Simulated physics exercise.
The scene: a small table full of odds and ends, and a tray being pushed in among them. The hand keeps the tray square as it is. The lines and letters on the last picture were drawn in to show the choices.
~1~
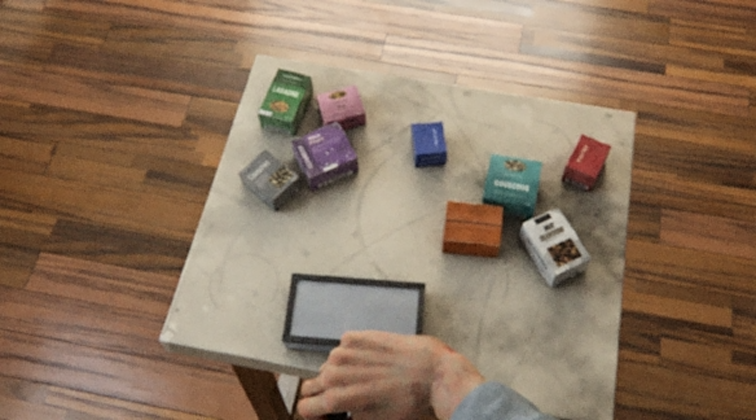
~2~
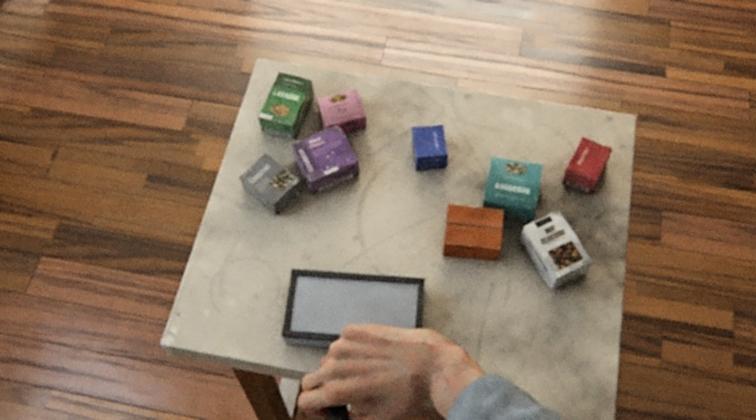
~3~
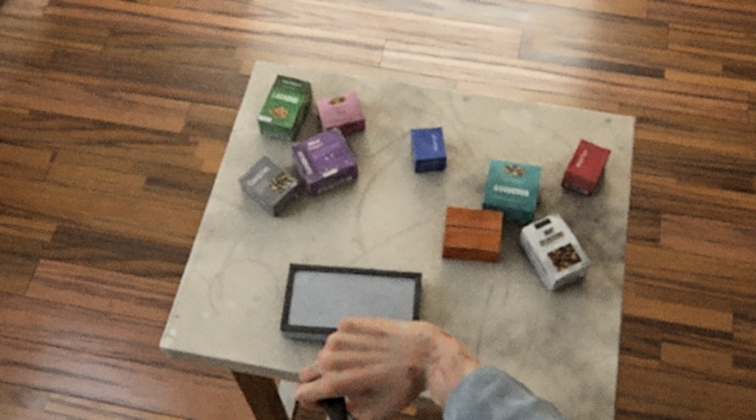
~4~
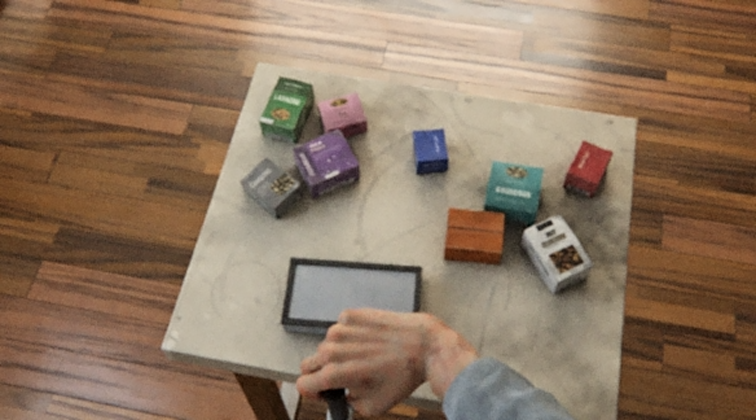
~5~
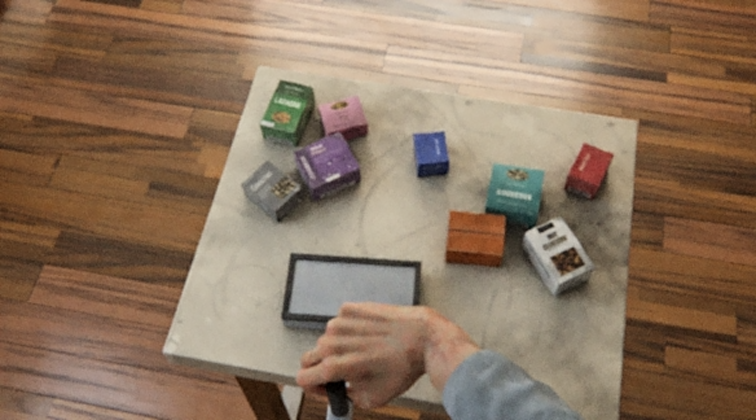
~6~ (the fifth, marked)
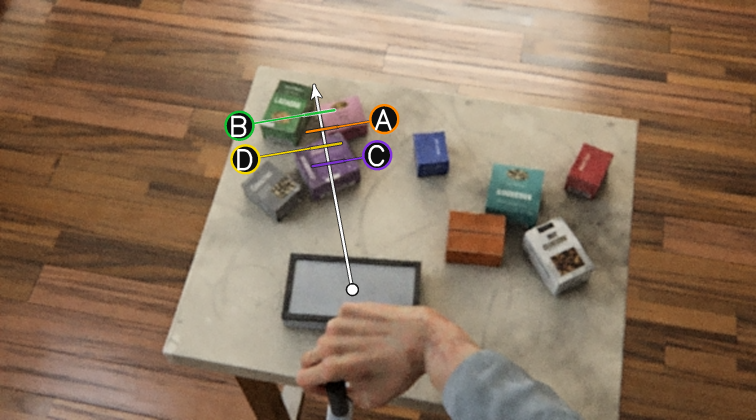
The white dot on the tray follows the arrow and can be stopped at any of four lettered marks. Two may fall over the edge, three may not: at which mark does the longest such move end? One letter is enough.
As far as mark B.
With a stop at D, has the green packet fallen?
No.
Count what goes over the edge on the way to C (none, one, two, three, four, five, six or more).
By then, none.
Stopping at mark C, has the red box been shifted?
By then, no.
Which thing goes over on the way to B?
It is the pink packet.
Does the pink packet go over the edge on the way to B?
Yes.
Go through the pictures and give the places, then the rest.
In the first picture, grey packet (270, 180); blue packet (429, 144); green packet (286, 102).
In the second picture, tray (354, 307); pink packet (342, 113).
In the third picture, tray (352, 301); turquoise packet (511, 192).
In the fourth picture, tray (353, 295); red box (588, 170).
In the fifth picture, tray (352, 290); grey packet (273, 191); blue packet (431, 154); green packet (288, 113).
On the marked copy, A at (322, 130); B at (319, 113); C at (328, 164); D at (326, 146); the arrow from (352, 290) to (314, 86); the white dot at (352, 290).
With B. Early on, tray (340, 226); grey packet (264, 179); red box (589, 172).
Further on, tray (329, 163); pink packet (344, 83); grey packet (242, 164).
At the end, tray (320, 119); pink packet over the edge; green packet (286, 66); one fallen.
As for the rest, A is within the limit but short; C is within the limit but short; D is within the limit but short.
